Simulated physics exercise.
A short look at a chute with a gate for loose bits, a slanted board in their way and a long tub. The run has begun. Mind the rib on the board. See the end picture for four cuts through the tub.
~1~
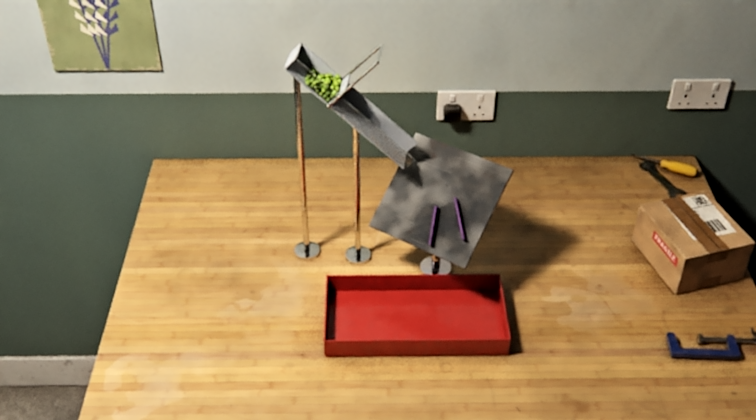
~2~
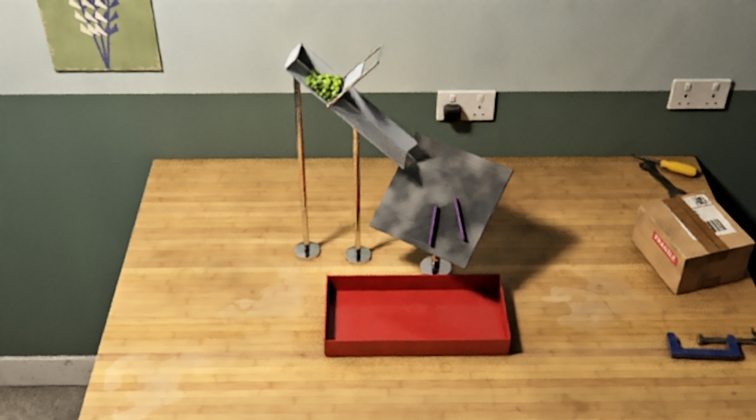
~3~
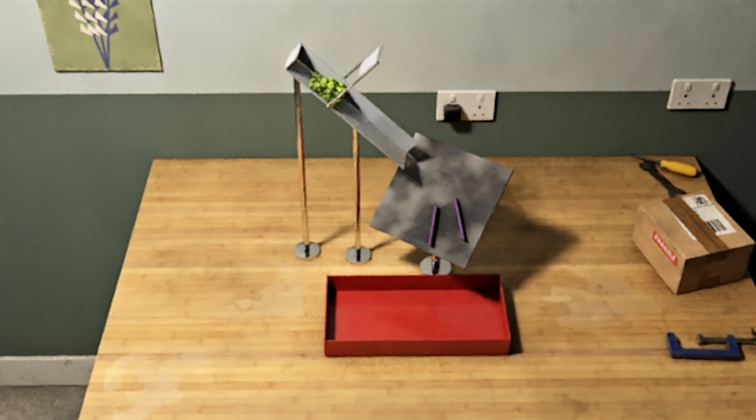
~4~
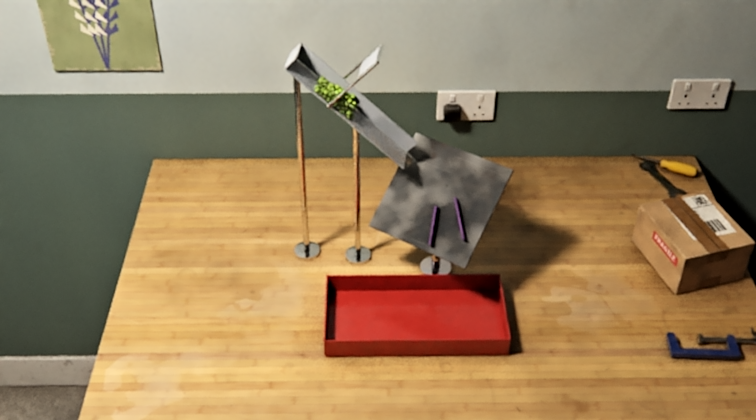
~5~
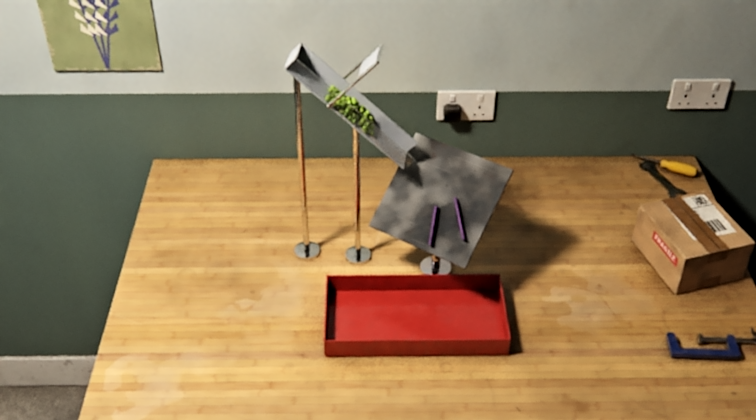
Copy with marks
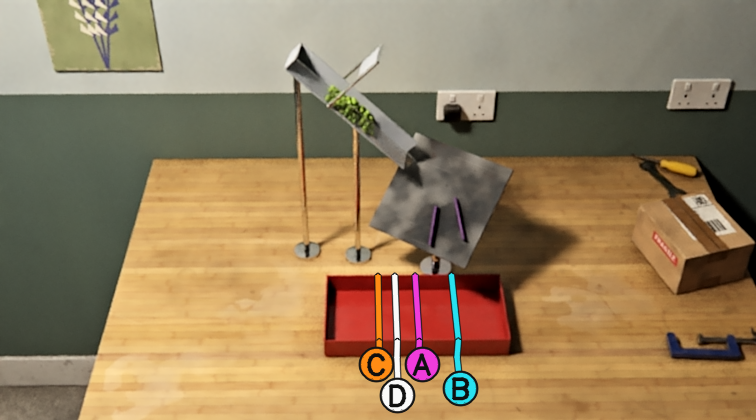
The footage shows a gate swinging open on a raised, sloping metal chute above a wooden table, and a cluster of small green pieces sliding partway down toward a tilted grey board with purple ribs, beside an empty red tub.
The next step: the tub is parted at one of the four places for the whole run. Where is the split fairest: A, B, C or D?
Use line A.
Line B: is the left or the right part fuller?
Left.
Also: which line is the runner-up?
It is D.
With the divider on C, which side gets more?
Right.
On the marked copy, line A crosses the front rim at (419, 340); line B crosses the front rim at (458, 339); line C crosses the front rim at (379, 340); line D crosses the front rim at (397, 340).
For line A, of what is caught, about half on the left of the divider, about half on the right.
For line B, of what is caught, most on the left of the divider, a small part on the right.
For line C, of what is caught, a small part on the left of the divider, most on the right.
For line D, of what is caught, about a quarter on the left of the divider, most on the right.
